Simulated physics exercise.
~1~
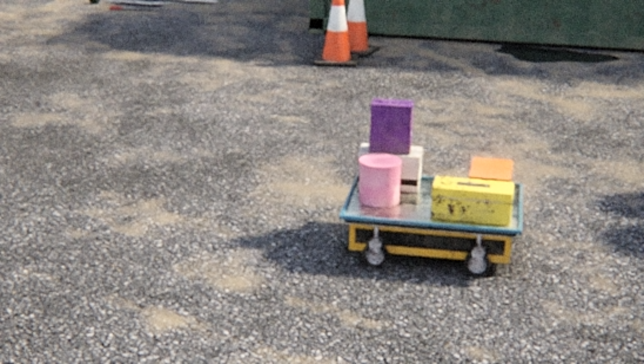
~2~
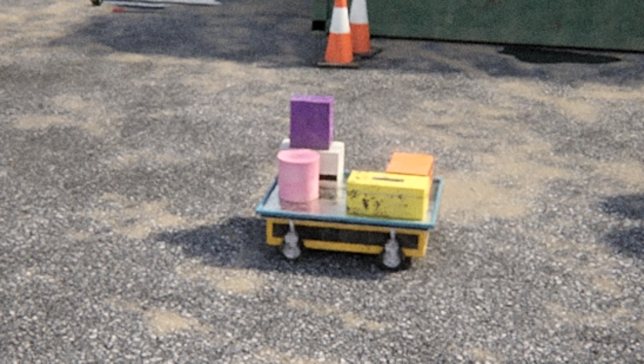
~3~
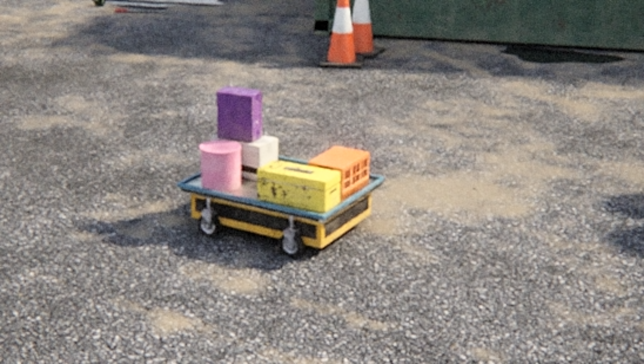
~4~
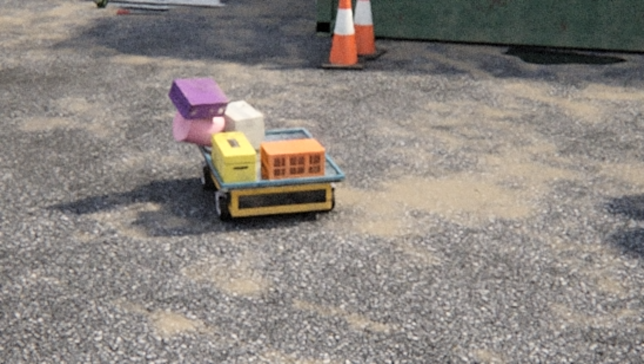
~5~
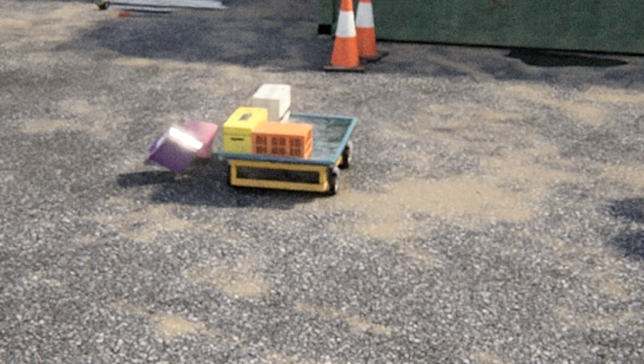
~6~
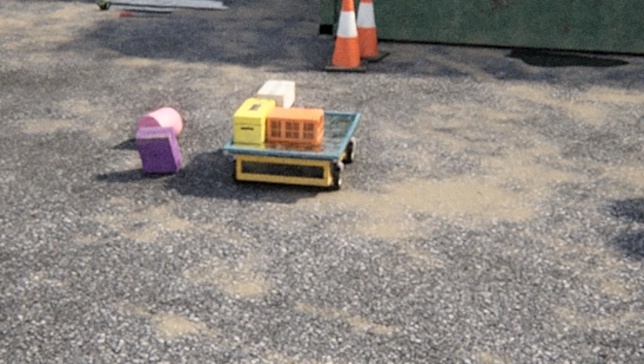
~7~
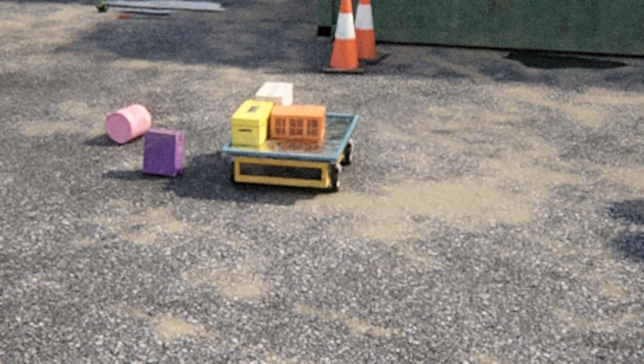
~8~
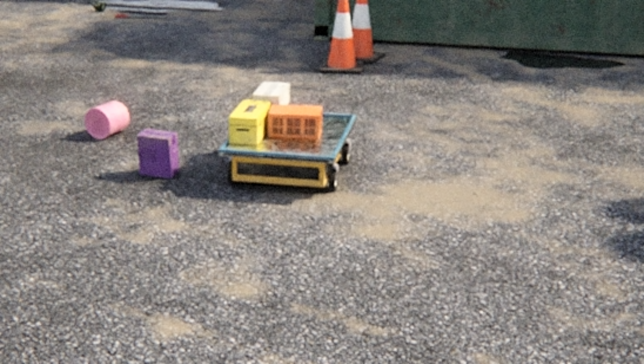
A low cart with a blue-rimmed deck and yellow frame rolls leftward across sunlit, sandy gravel, seen from slightly above, with orange cones and a dark green barrier behind. It carries a pink pail, a purple box standing near it, a white parcel, a yellow toolbox and an orange crate. The cart swings round sharply, and the purple box and pink pail tip together off its left side. They tumble to the ground as the cart stops. The pail rolls farther left and the purple box rests beside the cart, while the toolbox, crate and parcel remain aboard, shifted and bunched toward the left.
